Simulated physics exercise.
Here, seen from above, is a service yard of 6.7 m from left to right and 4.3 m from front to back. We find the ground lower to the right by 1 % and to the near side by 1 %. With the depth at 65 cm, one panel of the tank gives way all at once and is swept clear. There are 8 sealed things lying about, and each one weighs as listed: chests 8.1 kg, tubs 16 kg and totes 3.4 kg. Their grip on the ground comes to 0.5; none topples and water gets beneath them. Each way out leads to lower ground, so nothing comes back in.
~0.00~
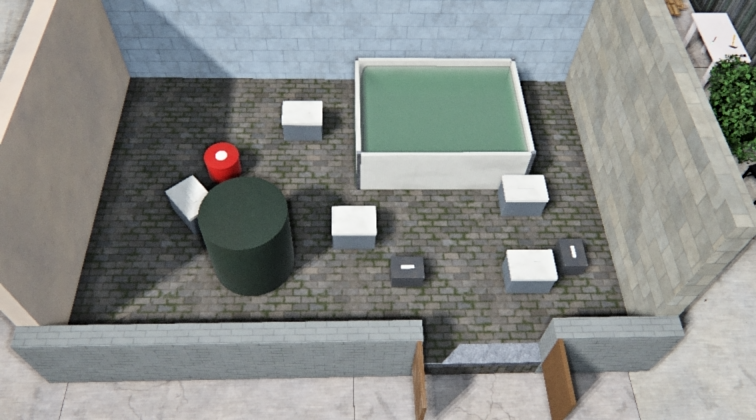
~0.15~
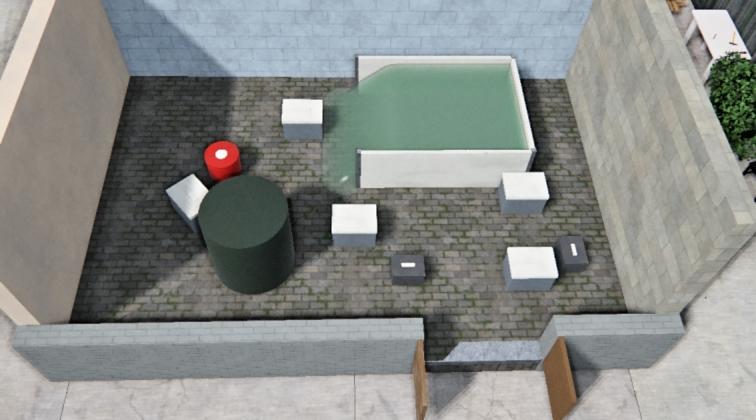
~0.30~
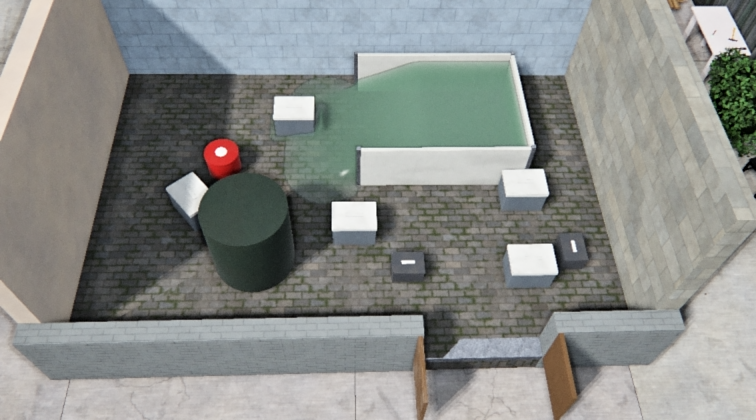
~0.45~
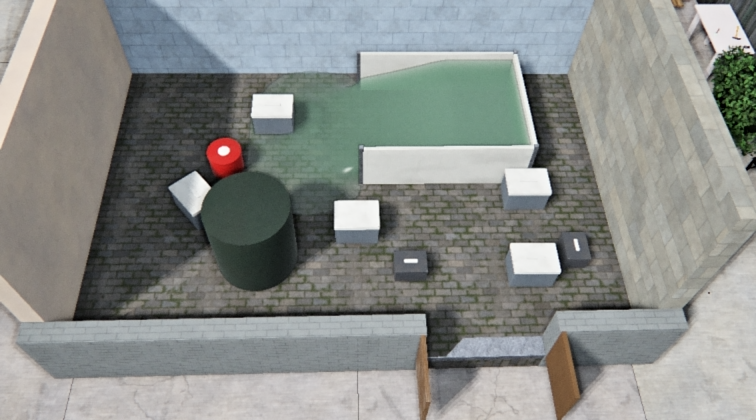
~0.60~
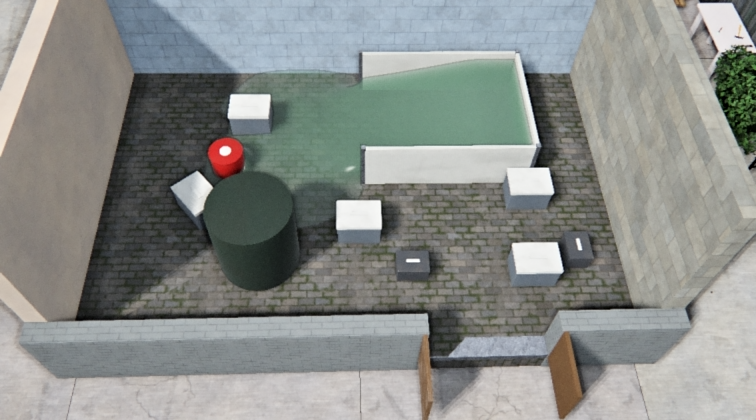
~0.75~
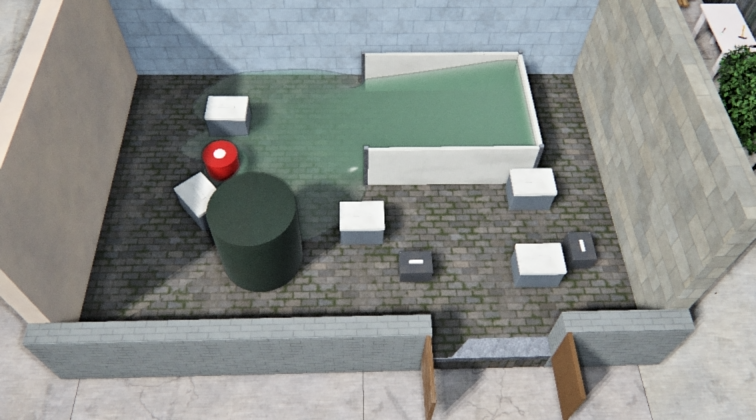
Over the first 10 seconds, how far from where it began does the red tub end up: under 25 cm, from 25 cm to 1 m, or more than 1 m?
Its move will be long.
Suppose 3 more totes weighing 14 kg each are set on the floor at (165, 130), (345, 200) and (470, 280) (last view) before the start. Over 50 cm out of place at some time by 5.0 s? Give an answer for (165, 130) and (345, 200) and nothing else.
Respectively: Outside the limit and inside the limit.
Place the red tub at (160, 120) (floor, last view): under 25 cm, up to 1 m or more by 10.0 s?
Observed: Object goes well off.
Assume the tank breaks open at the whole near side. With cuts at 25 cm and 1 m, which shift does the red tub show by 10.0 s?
Outcome for the red tub: No real movement.
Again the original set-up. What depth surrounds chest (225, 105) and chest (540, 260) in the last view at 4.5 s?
First roughly 13 cm, second roughly 1 cm.
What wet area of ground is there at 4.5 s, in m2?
Around 21 m2 of it.
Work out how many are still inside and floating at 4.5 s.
It comes to 2.
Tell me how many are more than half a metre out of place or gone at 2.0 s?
3 in all.
After 2.0 s the red tub is near (115, 184), 1.5 m from its start, afloat; 0 of 8 are out; 2 afloat.
After 4.5 s the red tub is near (379, 290), 2.8 m from its start, aground; 0 of 8 are out; 2 afloat.
After 7.0 s the red tub is near (581, 239), 4.7 m from its start, afloat; 0 of 8 are out; 7 afloat.
After 10.0 s the red tub is near (560, 199), 4.4 m from its start, aground; 0 of 8 are out; 7 afloat.
